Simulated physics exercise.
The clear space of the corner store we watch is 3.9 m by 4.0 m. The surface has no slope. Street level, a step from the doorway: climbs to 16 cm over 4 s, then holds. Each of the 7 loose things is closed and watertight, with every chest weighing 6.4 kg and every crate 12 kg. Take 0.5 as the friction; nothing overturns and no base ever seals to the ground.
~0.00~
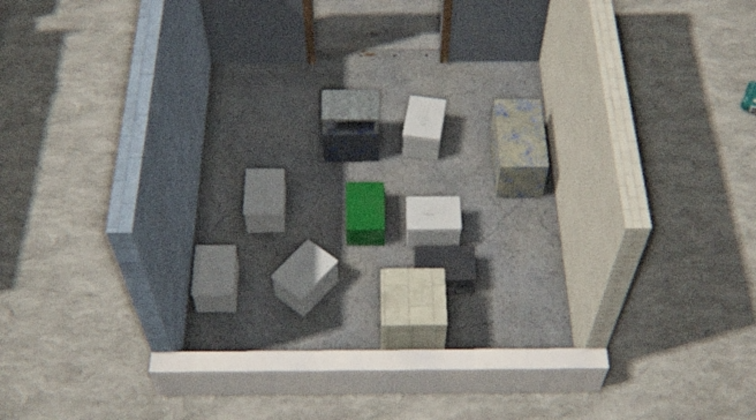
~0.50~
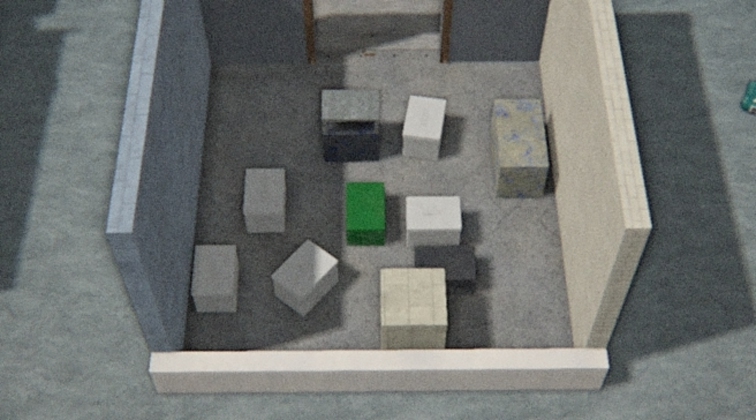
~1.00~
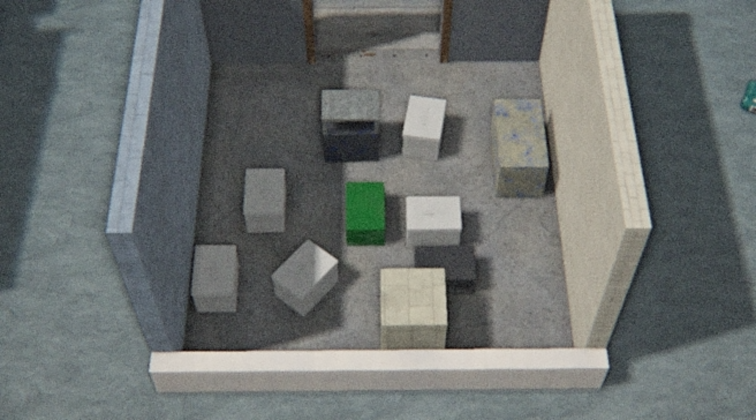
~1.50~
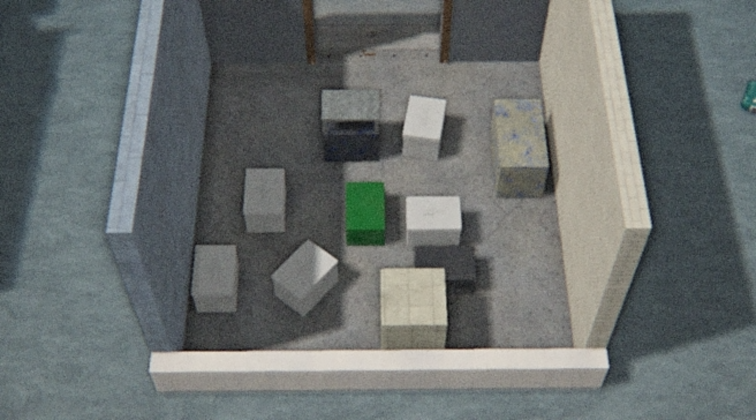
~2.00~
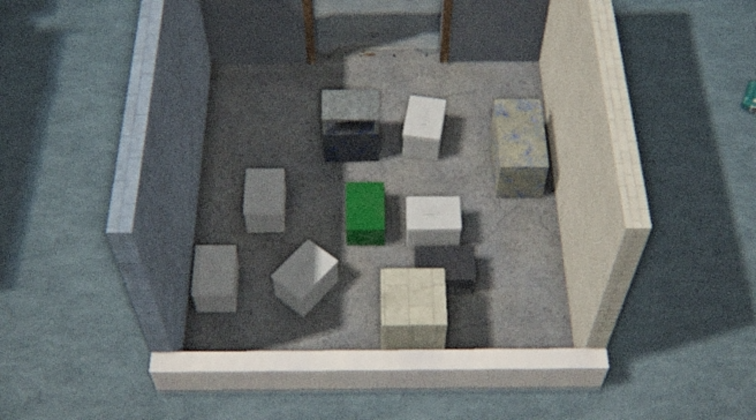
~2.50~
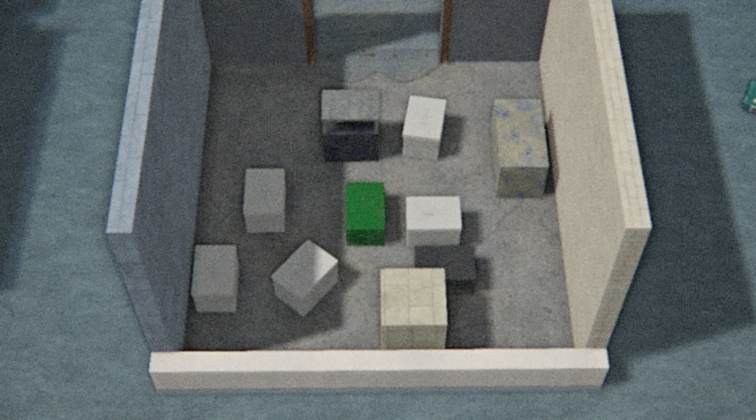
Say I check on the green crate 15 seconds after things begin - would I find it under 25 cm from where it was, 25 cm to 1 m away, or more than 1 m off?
You would find it 25 cm to 1 m away.
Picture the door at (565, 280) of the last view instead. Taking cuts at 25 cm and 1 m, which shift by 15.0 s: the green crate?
Well, the green crate ends up distant in that setup.
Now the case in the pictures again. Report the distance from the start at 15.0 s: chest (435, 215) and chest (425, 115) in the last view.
In turn: 200 cm, 250 cm.
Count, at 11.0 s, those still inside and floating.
Then: 6.
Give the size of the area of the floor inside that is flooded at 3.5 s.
Near 1.5 m2 in all.
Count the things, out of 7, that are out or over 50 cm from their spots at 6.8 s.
By my reckoning, 1.
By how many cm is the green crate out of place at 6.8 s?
By that time, close to 0 cm.
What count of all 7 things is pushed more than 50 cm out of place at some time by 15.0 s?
The number is 7.
After 3.5 s the green crate is near (365, 205), 0.0 m from its start, aground; 0 afloat.
After 6.8 s the green crate is near (365, 205), 0.0 m from its start, aground; 2 afloat.
After 11.0 s the green crate is near (351, 201), 0.2 m from its start, aground; 6 afloat.
After 15.0 s the green crate is near (418, 170), 0.7 m from its start, afloat; 7 afloat.
